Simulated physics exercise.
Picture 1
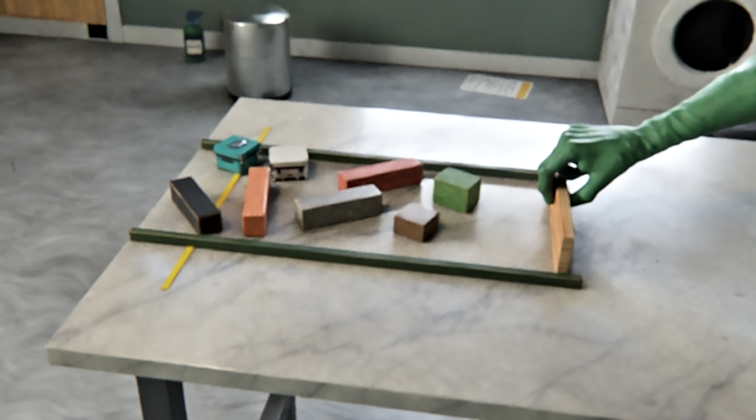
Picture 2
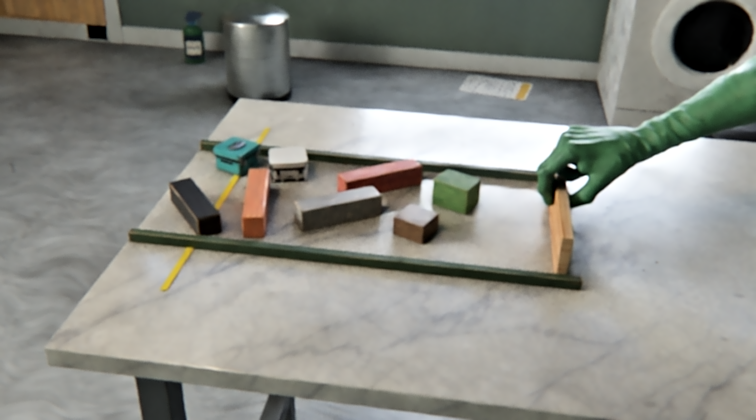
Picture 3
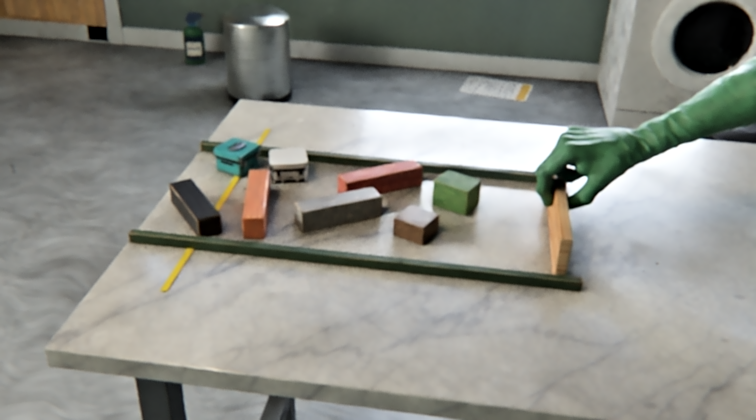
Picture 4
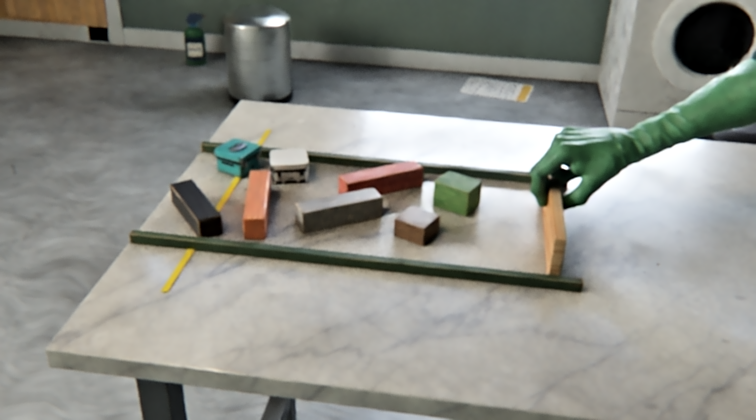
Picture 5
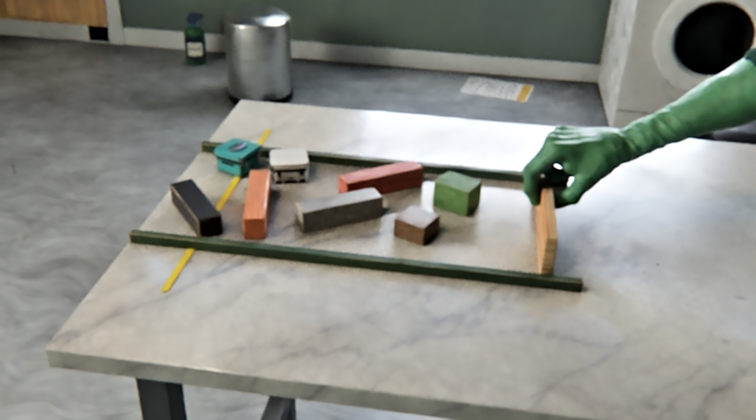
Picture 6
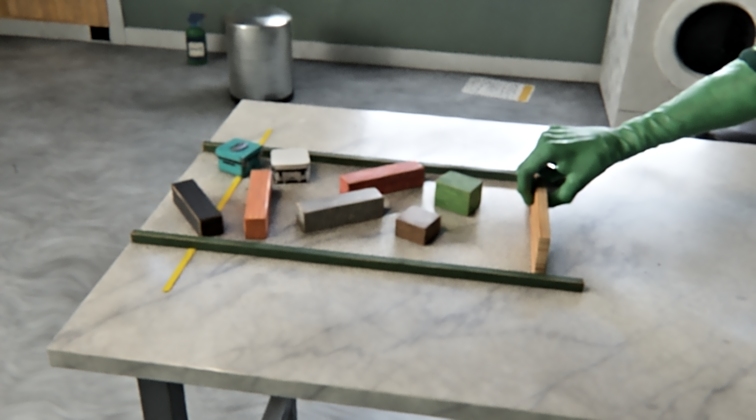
A green-gloved hand slides an upright wooden board slightly leftward between two dark green rails, while the blocks and the camera stay still. The view looks down at an angle on a pale marbled tabletop in a room with a metal bin and a white machine behind. Black, orange, grey, red, brown and green blocks lie between the rails, with turquoise and white cases near yellow tape at left.
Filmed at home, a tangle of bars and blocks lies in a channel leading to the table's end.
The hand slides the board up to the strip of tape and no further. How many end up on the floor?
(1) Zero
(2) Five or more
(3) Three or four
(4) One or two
Answer: 3.
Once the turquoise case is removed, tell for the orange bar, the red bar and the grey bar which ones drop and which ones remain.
Note: Orange bar is off by the end; red bar is on by the end; grey bar is on by the end.
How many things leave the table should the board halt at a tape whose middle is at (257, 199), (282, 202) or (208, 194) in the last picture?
Result per try: 1; 0; 5.
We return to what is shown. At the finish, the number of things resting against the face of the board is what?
Well, it touches 3.
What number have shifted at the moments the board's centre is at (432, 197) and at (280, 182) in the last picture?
First 2, then 8.
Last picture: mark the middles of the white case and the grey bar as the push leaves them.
First (194, 154), then (168, 203).
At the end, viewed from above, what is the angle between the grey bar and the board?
Angle: Around 5°.
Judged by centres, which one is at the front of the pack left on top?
That's the white case.
Soon after, none off yet; black stick at rest near (197, 208); turquoise case at rest near (239, 158); orange bar at rest near (259, 203).
Then, none off yet; black stick at rest near (197, 208); turquoise case moving near (232, 157); orange bar moved a little near (240, 204).
At rest, the number that fall off is three or four; fallen, orange bar, turquoise case and black stick.
